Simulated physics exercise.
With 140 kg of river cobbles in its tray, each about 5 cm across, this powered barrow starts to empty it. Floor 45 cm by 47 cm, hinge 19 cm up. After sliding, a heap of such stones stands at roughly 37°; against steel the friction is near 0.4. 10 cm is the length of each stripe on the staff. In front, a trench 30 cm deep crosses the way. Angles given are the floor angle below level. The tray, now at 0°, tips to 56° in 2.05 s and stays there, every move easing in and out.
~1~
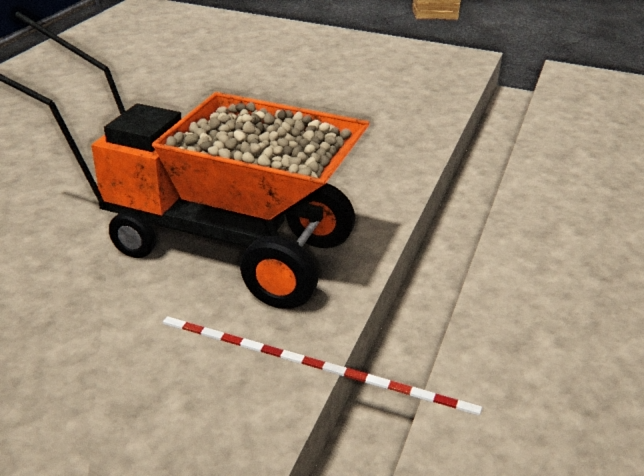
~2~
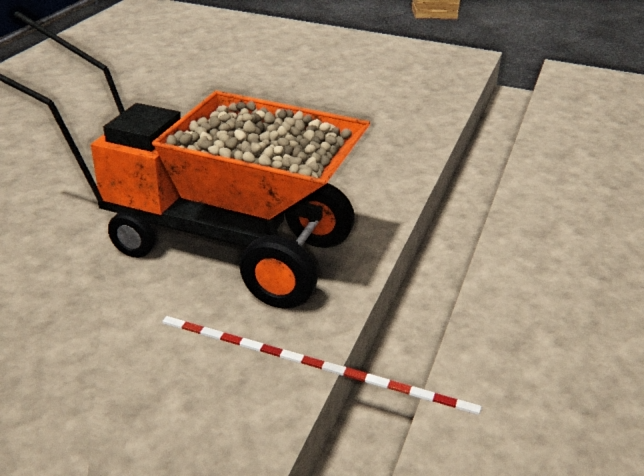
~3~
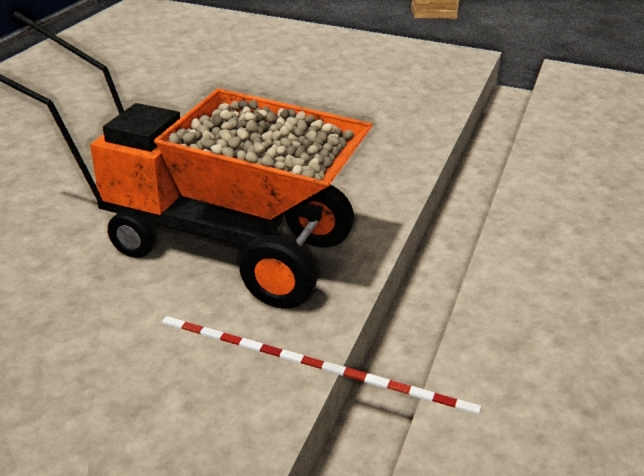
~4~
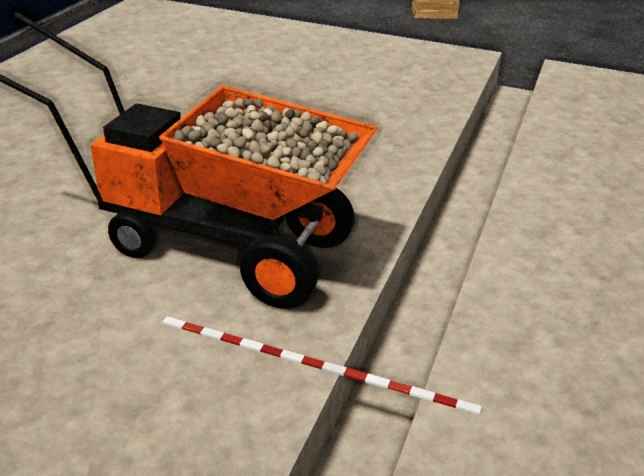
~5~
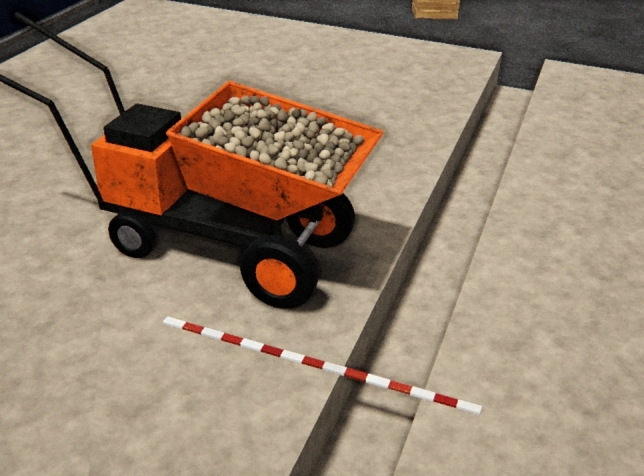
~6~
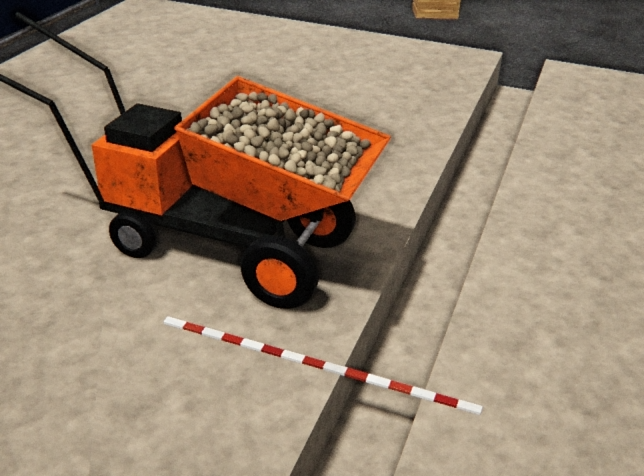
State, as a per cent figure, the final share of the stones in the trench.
The final share is about 63 per cent.
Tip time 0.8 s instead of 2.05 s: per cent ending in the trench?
Near 50 per cent.
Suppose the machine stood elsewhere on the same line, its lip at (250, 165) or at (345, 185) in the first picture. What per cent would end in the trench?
About 60 per cent from the first spot, about 45 from the second.
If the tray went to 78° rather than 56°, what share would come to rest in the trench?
I'd expect around 65 in a hundred.
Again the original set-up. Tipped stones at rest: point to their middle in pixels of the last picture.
I'd point to around (429, 339).
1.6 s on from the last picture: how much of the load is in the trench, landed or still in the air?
About 20%.
Then, 0.9 s after the last picture the floor is at 47°, 99 % in the tray; the foremost stones are at (407, 247).
Then, 1.6 s after the last picture the floor is at 56°, 73 % in the tray, 21 % in the trench, 6 % past the trench; the foremost stones are at (489, 328).
Then, 1.9 s after the last picture the floor is at 56°, 50 % in the tray, 31 % in the trench, 19 % past the trench; the foremost stones are at (542, 344).
Then, 3.8 s after the last picture the floor is at 56°, 17 % in the tray, 63 % in the trench, 20 % past the trench; the foremost stones are at (588, 353).
